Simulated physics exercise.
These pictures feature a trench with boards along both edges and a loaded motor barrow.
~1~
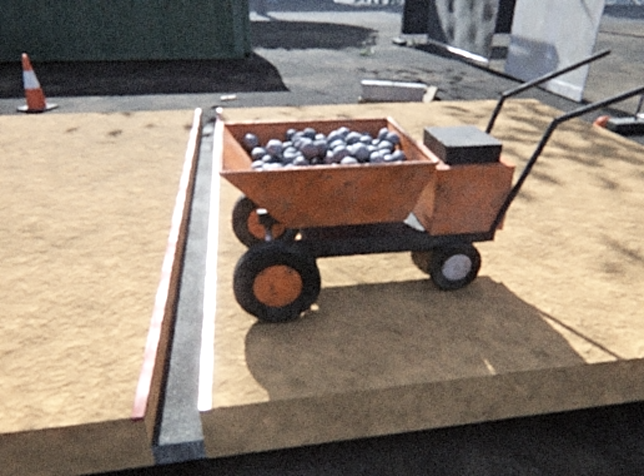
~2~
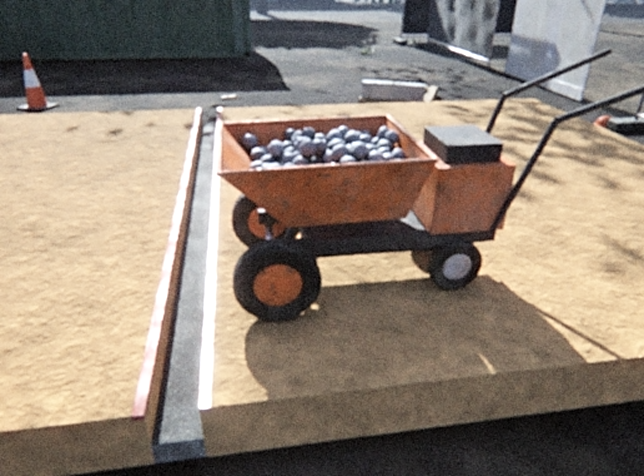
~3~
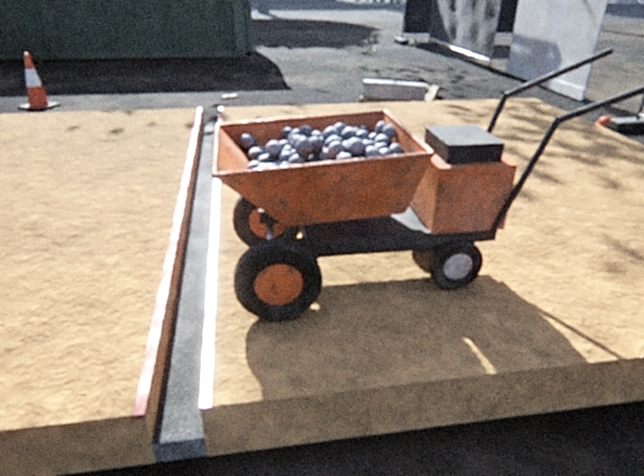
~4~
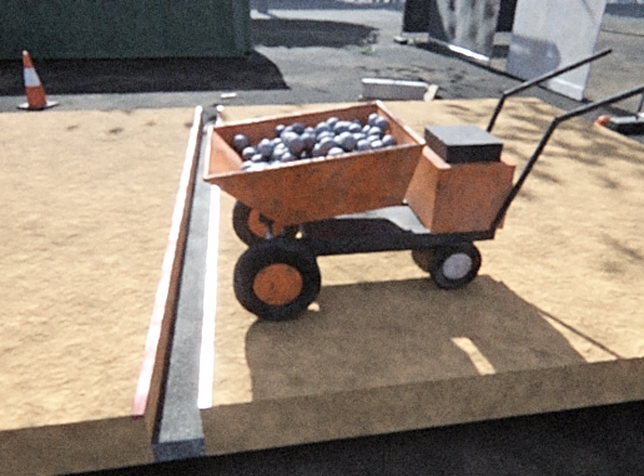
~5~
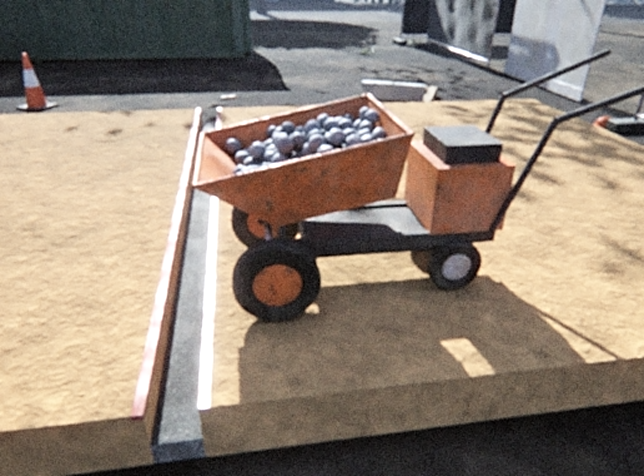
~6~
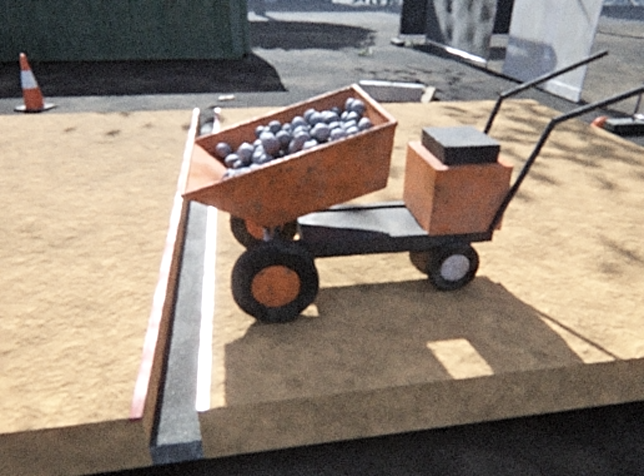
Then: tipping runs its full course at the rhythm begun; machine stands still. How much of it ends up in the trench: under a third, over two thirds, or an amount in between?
The trench gets below one third of the load.
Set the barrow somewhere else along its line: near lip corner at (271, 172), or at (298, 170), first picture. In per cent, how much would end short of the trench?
Position 1: Near 0 %; position 2: Near 10 %.
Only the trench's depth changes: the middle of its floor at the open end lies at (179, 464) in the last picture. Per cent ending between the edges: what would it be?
About 0 %.
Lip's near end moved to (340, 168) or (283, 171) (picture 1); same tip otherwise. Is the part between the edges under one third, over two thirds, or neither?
Spot one gives in the middle band, spot two gives the middle third.
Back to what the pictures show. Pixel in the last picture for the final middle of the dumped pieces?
Close to (91, 287).
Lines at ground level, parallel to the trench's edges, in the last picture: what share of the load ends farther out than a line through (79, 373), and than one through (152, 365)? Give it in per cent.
Respectively 50 and 90 %.
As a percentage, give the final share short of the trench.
About 0 %.
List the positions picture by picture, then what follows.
In the first frame, lip of the skip at (221, 174), level; top of the load at (337, 150), round cobbles; first edge of the trench at (207, 359); far edge at (148, 365), the trench under half as wide as the skip, and about as deep as wide.
In the second frame, lip of the skip at (219, 174), level; top of the load at (336, 148).
In the third frame, lip of the skip at (215, 176), tipped barely; top of the load at (348, 150).
In the fourth frame, lip of the skip at (206, 180), tipped a little; top of the load at (340, 145).
In the fifth frame, lip of the skip at (195, 187), tipped a little; top of the load at (347, 136).
In the sixth frame, lip of the skip at (182, 196), tipped clearly; top of the load at (334, 131); first edge of the trench at (205, 359); far edge at (146, 365).
Soon, skip tipped steeply; all in the skip.
A while on, skip tipped steeply; about two thirds in the skip; about a quarter beyond it; a stray few falling.
Towards the end, skip tipped right over; a small part in the skip; most beyond it.
Finally, skip tipped right over; a small part in the skip; none in or heaped over the trench; most beyond it.
